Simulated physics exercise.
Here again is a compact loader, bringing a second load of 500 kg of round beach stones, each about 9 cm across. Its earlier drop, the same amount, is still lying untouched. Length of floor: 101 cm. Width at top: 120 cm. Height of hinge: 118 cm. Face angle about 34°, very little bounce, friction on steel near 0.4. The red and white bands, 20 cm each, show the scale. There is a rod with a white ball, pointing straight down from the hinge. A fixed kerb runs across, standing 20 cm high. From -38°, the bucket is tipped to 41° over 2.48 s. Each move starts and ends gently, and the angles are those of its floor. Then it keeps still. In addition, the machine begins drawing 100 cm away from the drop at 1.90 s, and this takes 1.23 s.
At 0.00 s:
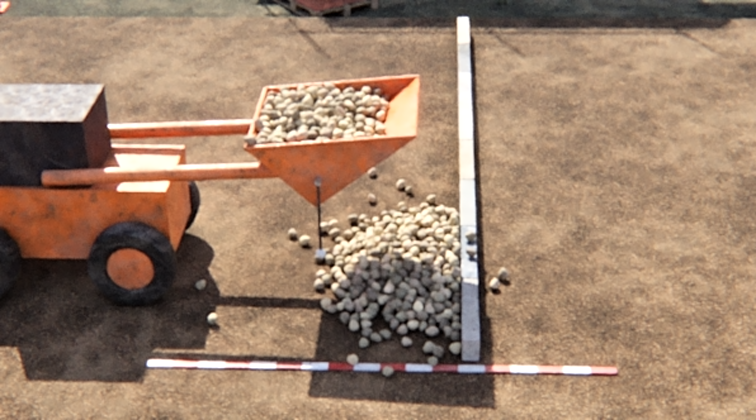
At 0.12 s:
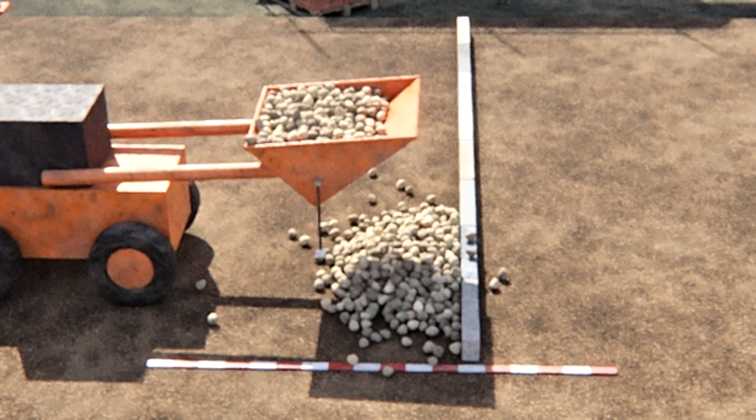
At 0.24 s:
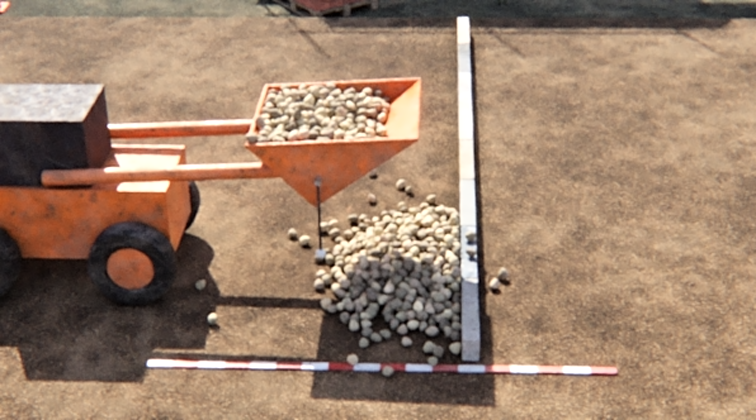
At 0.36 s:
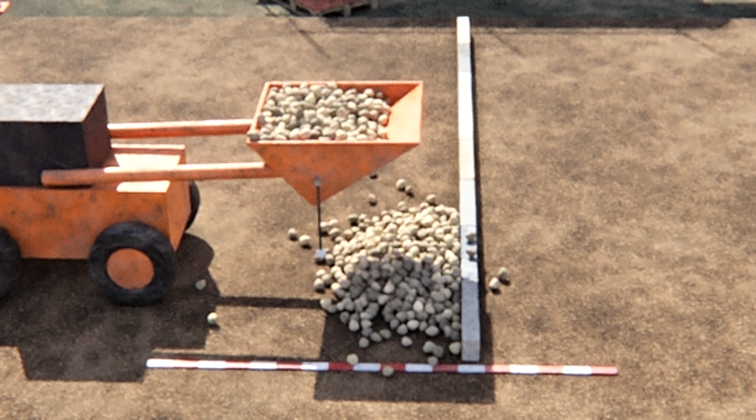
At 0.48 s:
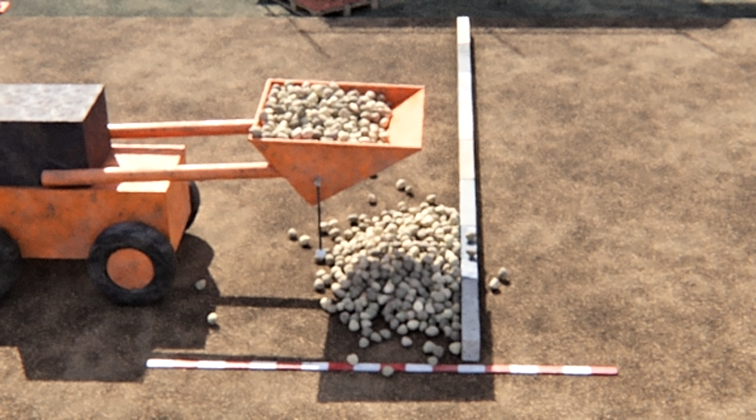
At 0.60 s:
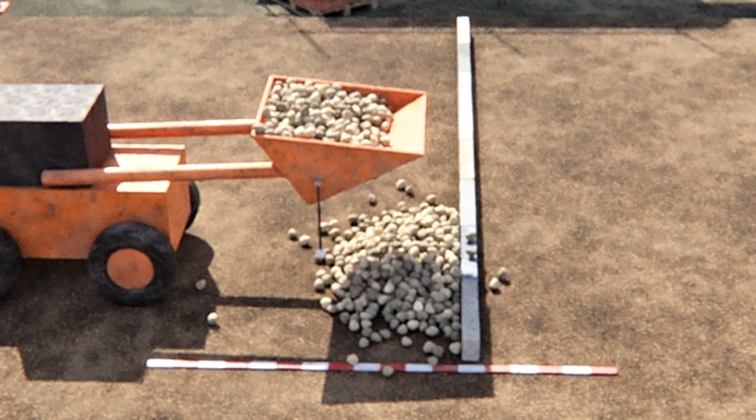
An orange loader slowly tilts its raised bucket of stones rightward above a stone pile.
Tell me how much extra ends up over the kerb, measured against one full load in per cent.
The extra comes to about 12 percent of a load.
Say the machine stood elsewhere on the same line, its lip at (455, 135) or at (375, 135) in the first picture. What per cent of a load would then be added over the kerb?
I'd guess close to 35 per cent first and close to 0 per cent second.
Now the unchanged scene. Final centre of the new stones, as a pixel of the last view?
They end up centred around (412, 251).
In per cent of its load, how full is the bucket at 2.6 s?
Roughly 0 per cent remains inside.
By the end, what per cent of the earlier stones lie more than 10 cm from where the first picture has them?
I'd put it at about 10 per cent.
After 1.9 s the floor is at 29°; in per cent of one load, 83 in the bucket, 117 on this side of the kerb; the foremost stones are at (471, 265).
After 2.6 s the floor is at 41°; in per cent of one load, 0 in the bucket, 190 on this side of the kerb, 10 over the kerb; the foremost stones are at (560, 266).
After 3.6 s the floor is at 41°; in per cent of one load, 0 in the bucket, 188 on this side of the kerb, 12 over the kerb; the foremost stones are at (605, 273).
After 6.3 s the floor is at 41°; in per cent of one load, 0 in the bucket, 188 on this side of the kerb, 12 over the kerb; the foremost stones are at (605, 273). Net gain over the kerb, 12.
